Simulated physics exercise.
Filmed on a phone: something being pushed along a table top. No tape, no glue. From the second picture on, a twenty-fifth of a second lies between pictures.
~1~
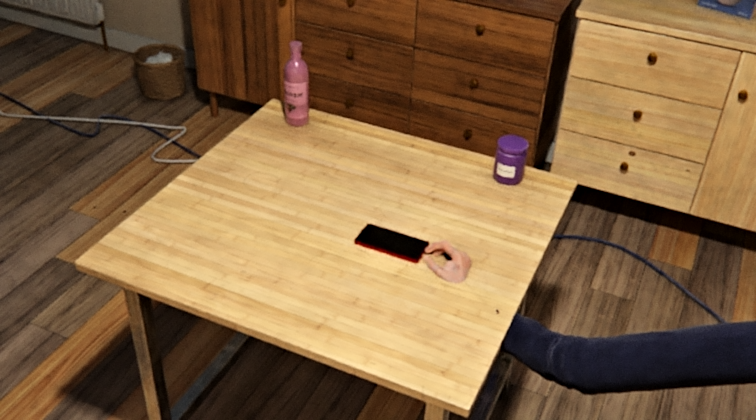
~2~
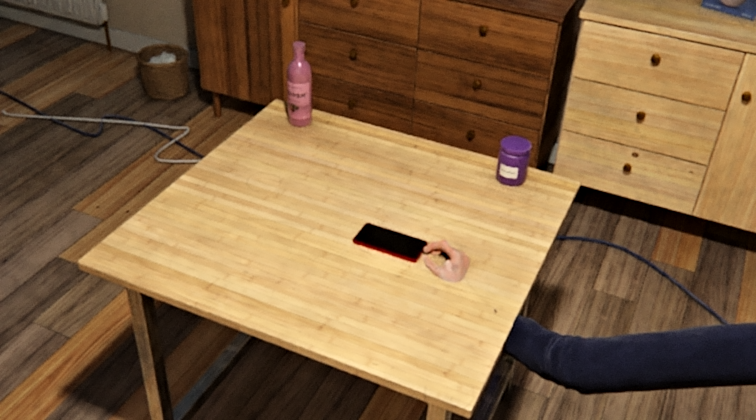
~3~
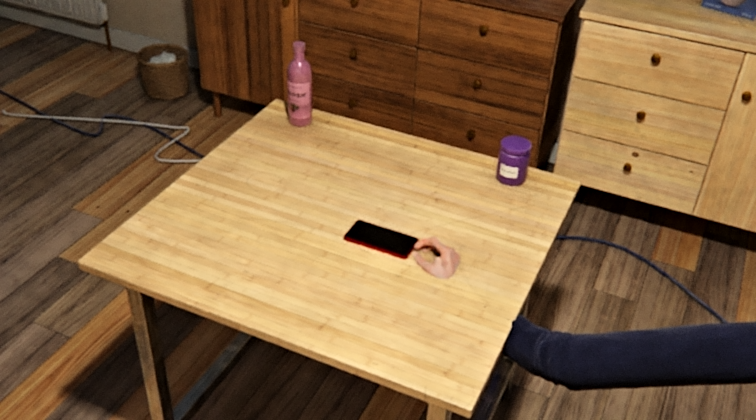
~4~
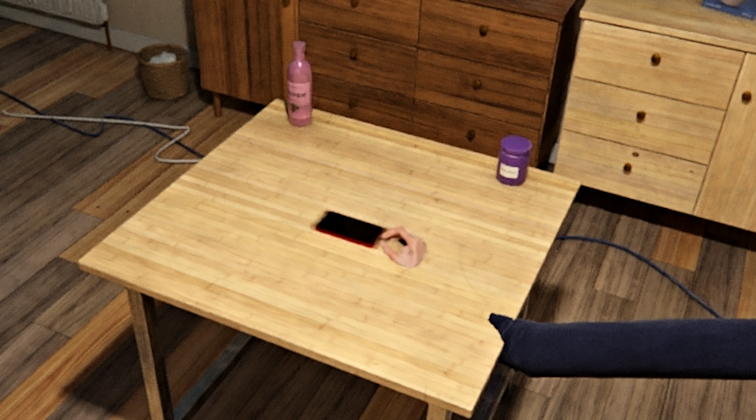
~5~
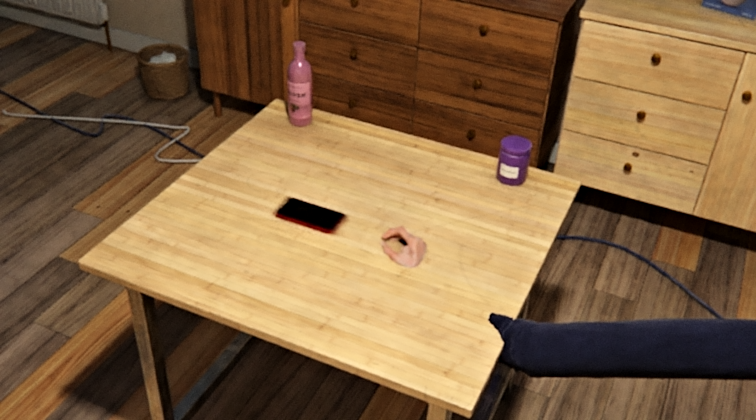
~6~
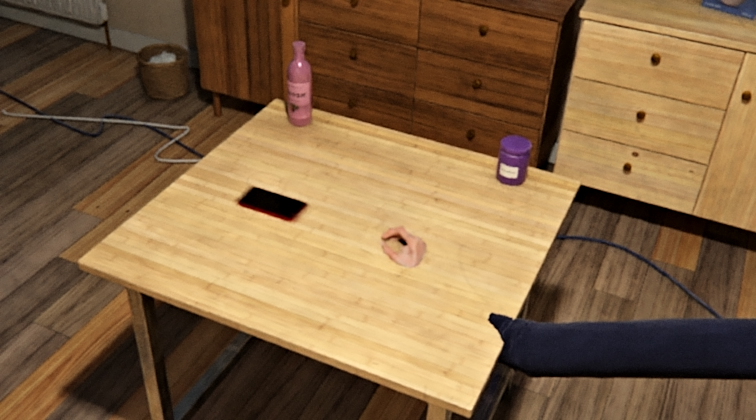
On a light wooden table with a pink bottle and a purple jar, a hand pushed a red-edged phone to the left, then stayed back while the phone slid farther left on its own.
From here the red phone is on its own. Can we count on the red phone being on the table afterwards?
The red phone goes over the edge.
Then, 0.20 s later than the last frame, red phone now off the table.
Then, 0.40 s later than the last frame, things are still on the move.
Then, 0.50 s later than the last frame, as before.
When it is over, off the table, red phone.
